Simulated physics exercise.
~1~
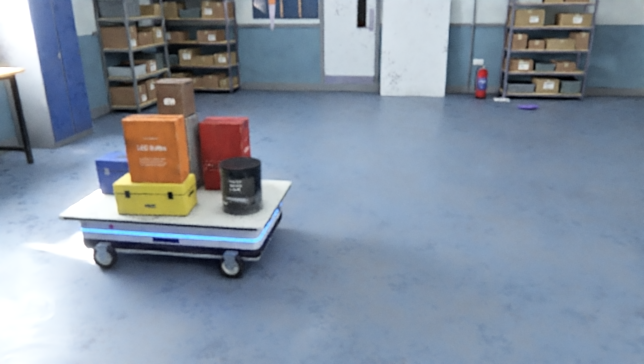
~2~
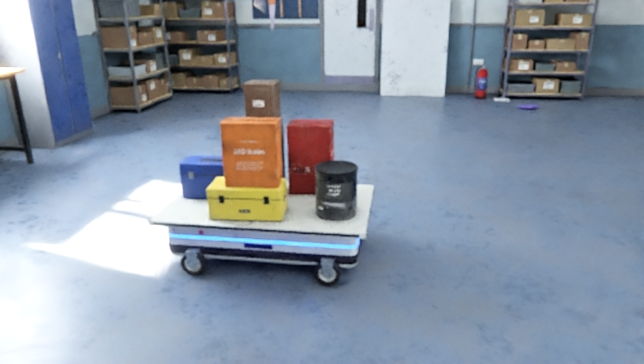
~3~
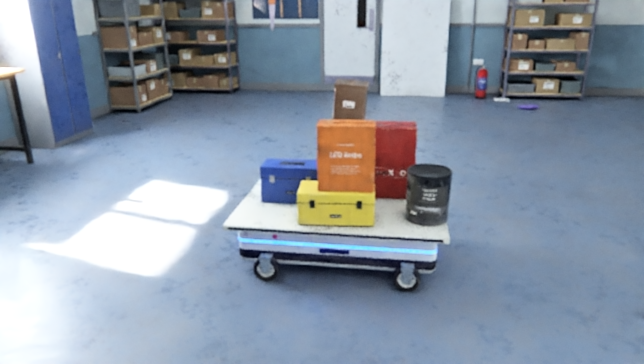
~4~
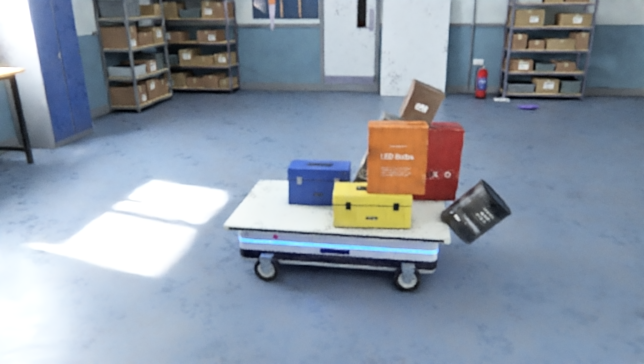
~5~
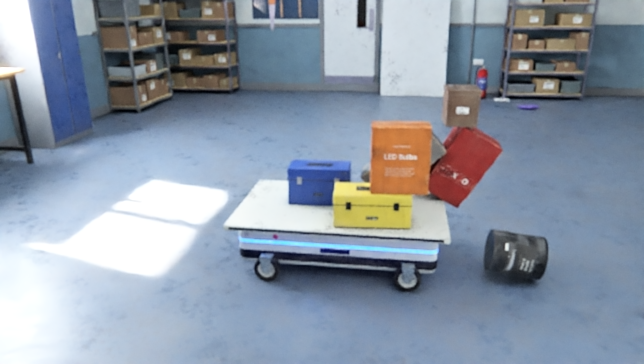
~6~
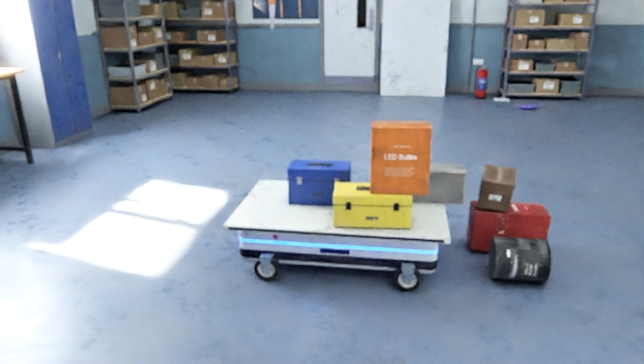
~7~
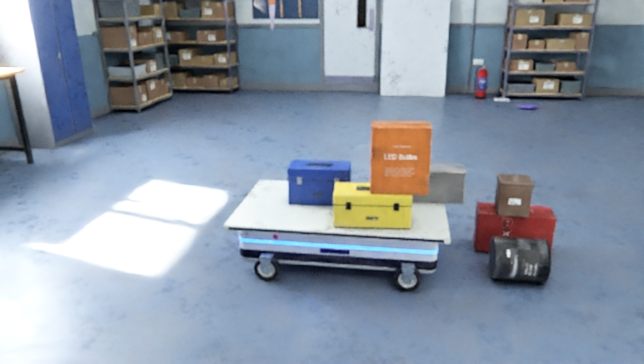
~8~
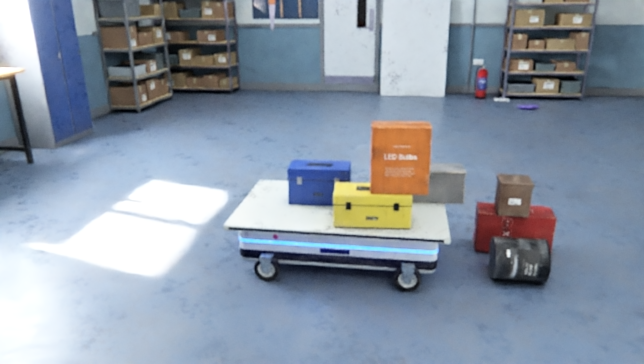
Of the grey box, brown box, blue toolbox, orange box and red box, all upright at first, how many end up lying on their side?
Two of them end up on their side. The grey box lies on the cart and the red box lies on the floor.
